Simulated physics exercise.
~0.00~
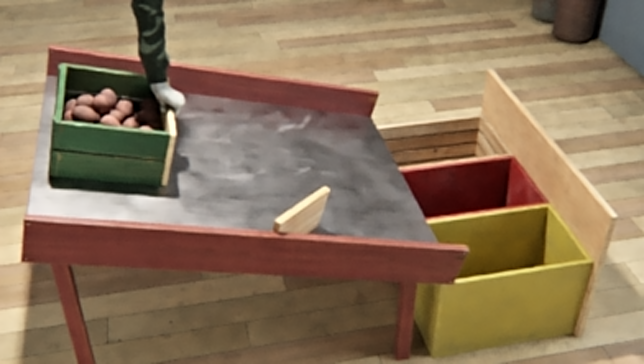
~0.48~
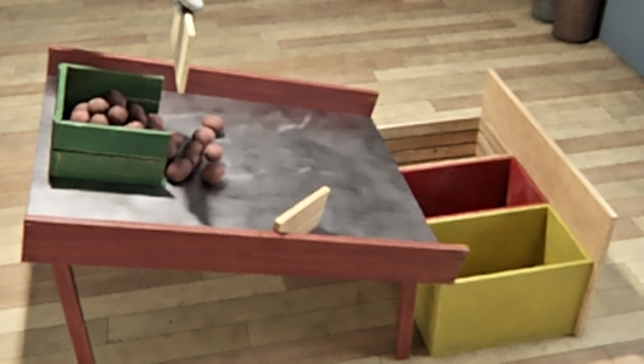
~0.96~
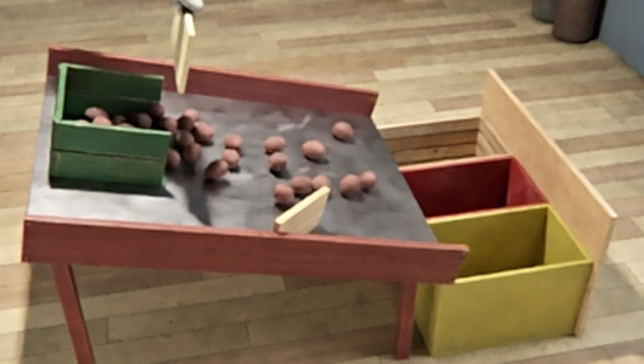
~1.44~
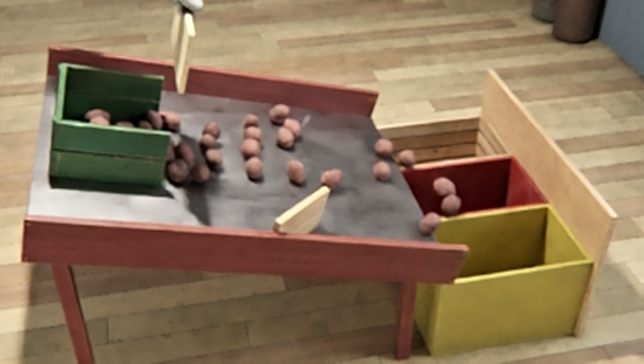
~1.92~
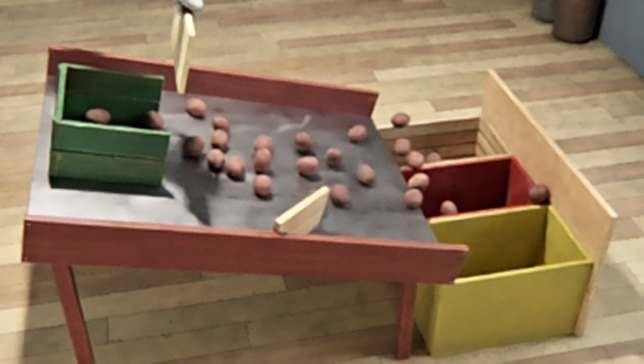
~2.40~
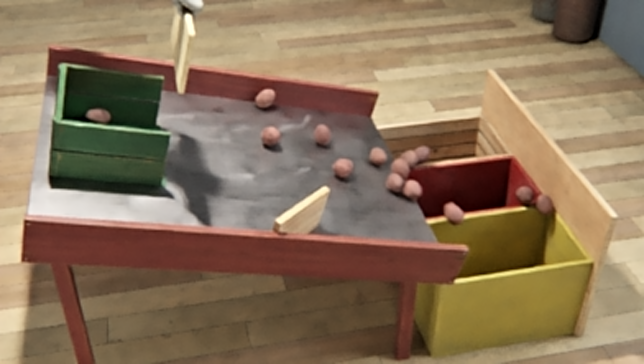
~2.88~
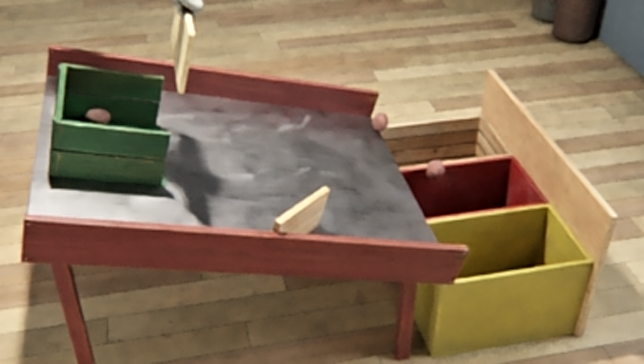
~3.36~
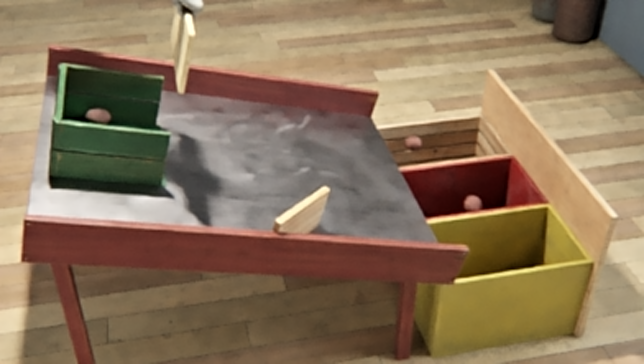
At the start, a gloved hand holds a wooden gate against a green pen full of red potatoes at the top of a gently sloping table. The gate lifts clear, and the potatoes begin to spill out to the right. They spread across the dark surface, some passing close to a small angled board. Reaching the far edge, they drop off toward a wooden tote, a red bin and a yellow bin. The stream thins until the slope is bare. At the end, one potato remains in the pen, while one is visible in the tote and another in the red bin.
